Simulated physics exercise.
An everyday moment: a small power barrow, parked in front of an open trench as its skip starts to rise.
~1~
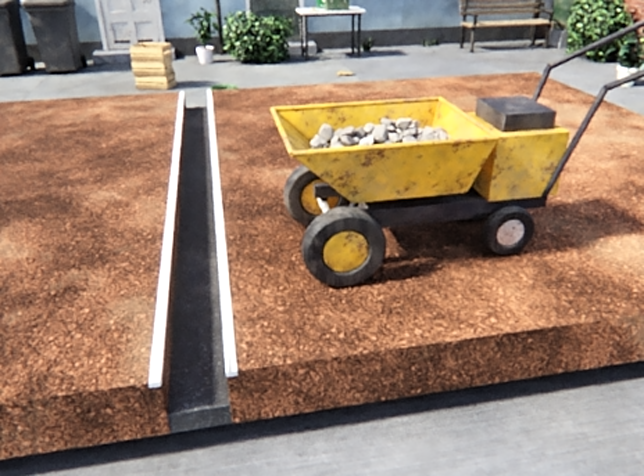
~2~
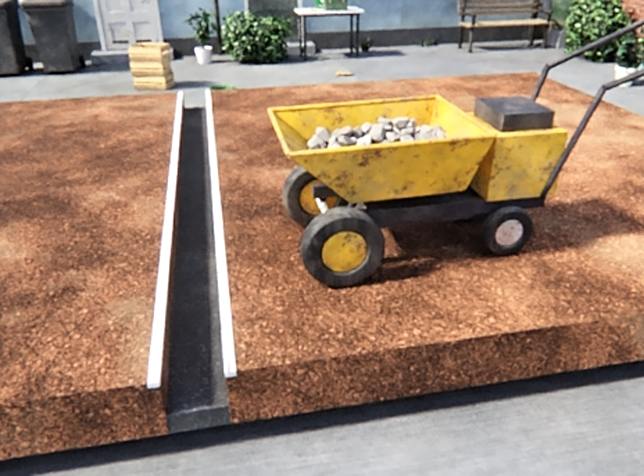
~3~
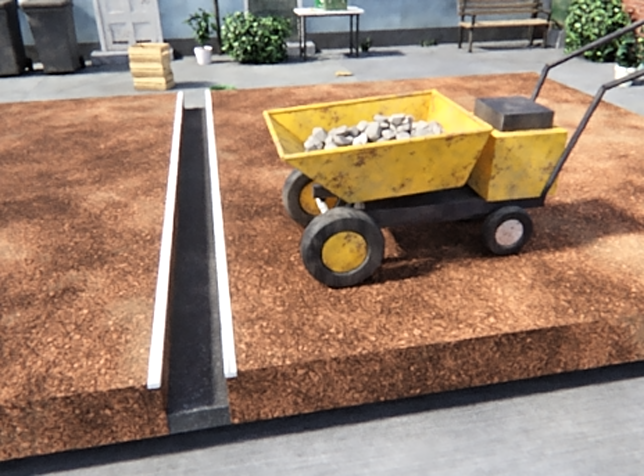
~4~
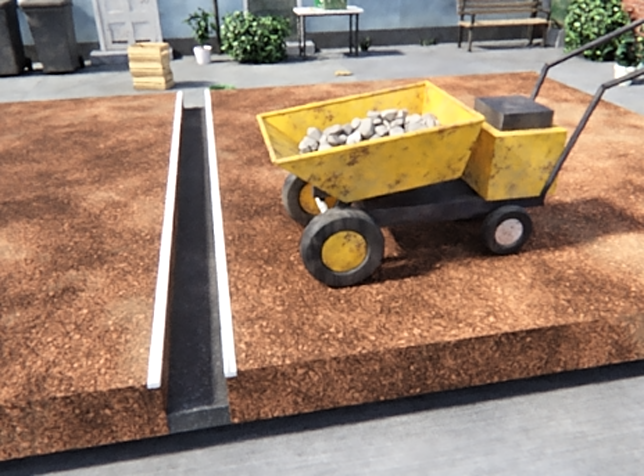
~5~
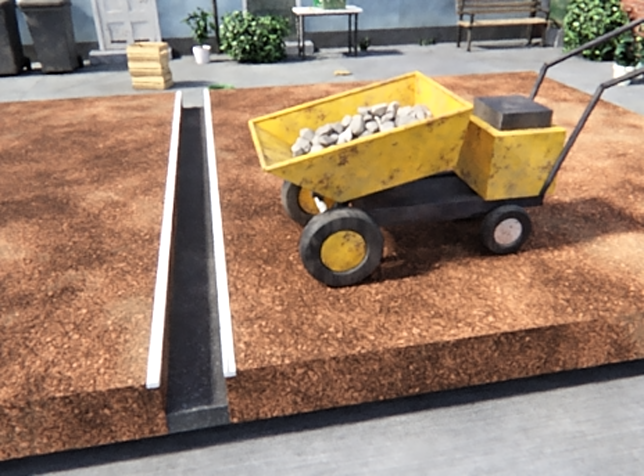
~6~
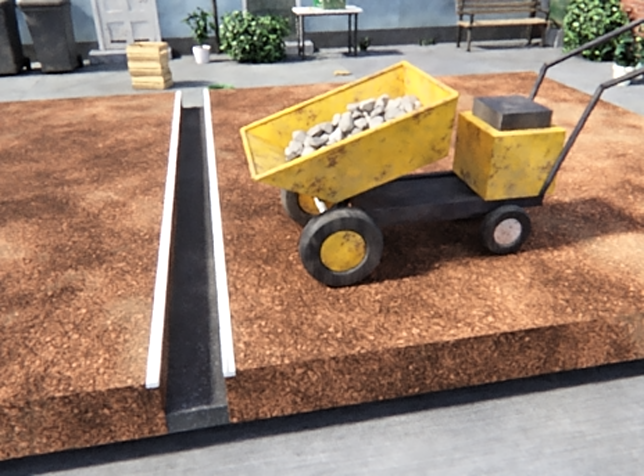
A small yellow power barrow loaded with grey stones stood on brown ground to the right of a narrow trench, and its skip slowly tilted, the back rising while the front lip dipped leftward.
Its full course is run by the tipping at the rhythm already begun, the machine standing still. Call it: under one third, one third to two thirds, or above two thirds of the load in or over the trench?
Above two thirds, I'd call it.
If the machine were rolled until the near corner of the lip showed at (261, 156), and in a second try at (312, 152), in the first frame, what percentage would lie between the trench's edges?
The first stop gives 60 per cent; the second gives 70 per cent.
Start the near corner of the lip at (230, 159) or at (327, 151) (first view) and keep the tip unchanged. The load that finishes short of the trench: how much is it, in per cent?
The first stop gives 0 per cent; the second gives 20 per cent.
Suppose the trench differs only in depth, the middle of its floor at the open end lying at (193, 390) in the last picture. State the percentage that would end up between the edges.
60 per cent, roughly.
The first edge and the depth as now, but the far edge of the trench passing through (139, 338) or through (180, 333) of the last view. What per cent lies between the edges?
Estimated share: Try 1 approx. 90 in a hundred, try 2 approx. 50 in a hundred.
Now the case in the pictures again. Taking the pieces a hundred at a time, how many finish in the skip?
Close to 5 in a hundred.
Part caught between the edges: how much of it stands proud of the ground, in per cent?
My estimate would be close to 20 per cent.
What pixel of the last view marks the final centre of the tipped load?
Near (192, 279).
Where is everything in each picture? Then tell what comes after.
The first picture shows lip of the skip (292, 154), level; top of the load (395, 138), broken stones; first edge of the trench (228, 327); far edge (159, 336), the trench under half as wide as the skip, and about half as deep as wide.
The second picture shows lip of the skip (289, 155), level; top of the load (407, 143).
The third picture shows lip of the skip (284, 158), tipped barely; top of the load (404, 140).
The fourth picture shows lip of the skip (276, 163), tipped a little; top of the load (389, 134).
The fifth picture shows lip of the skip (266, 170), tipped a little; top of the load (401, 126).
The sixth picture shows lip of the skip (255, 179), tipped clearly; top of the load (394, 110); first edge of the trench (226, 327); far edge (156, 336).
Just after the last frame, skip tipped steeply; every one in the skip.
A moment on, skip tipped right over; the larger part in the skip; just a few short of the trench; about a tenth in or heaped over the trench; just a few falling.
Further on, skip tipped right over; about a tenth in the skip; about a tenth short of the trench; the larger part in or heaped over the trench; about a tenth beyond it.
When it is over, skip tipped right over; just a few in the skip; about a tenth short of the trench; the larger part in or heaped over the trench; about a tenth beyond it.
